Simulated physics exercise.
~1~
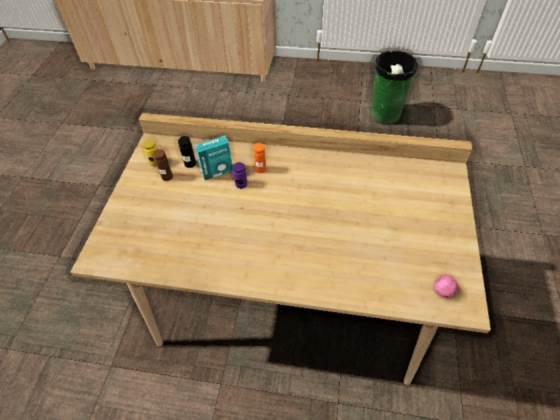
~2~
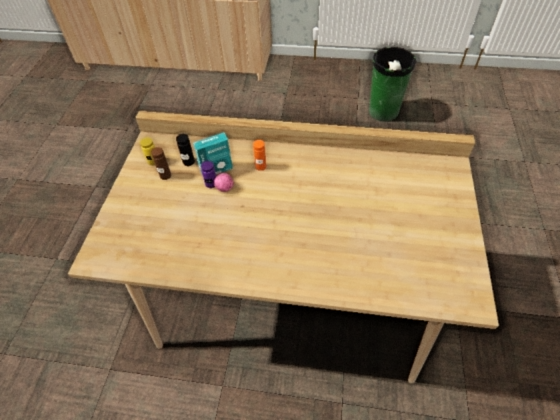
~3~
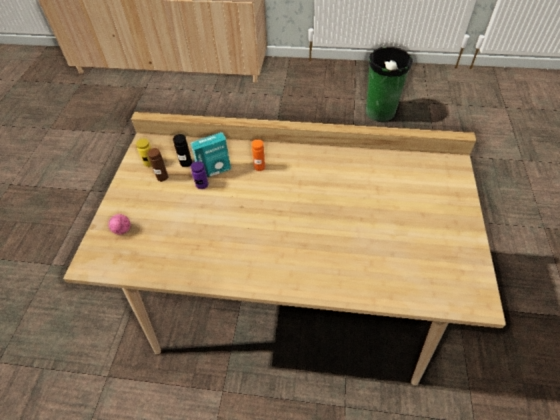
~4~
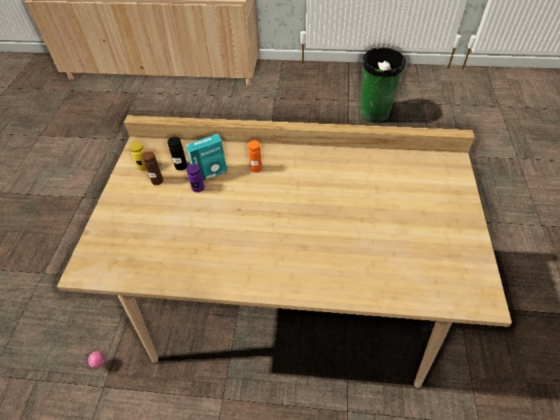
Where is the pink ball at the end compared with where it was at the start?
At the start the pink ball is on the tabletop near the front right corner. At the end it is down on the floor, near the table's front left leg.
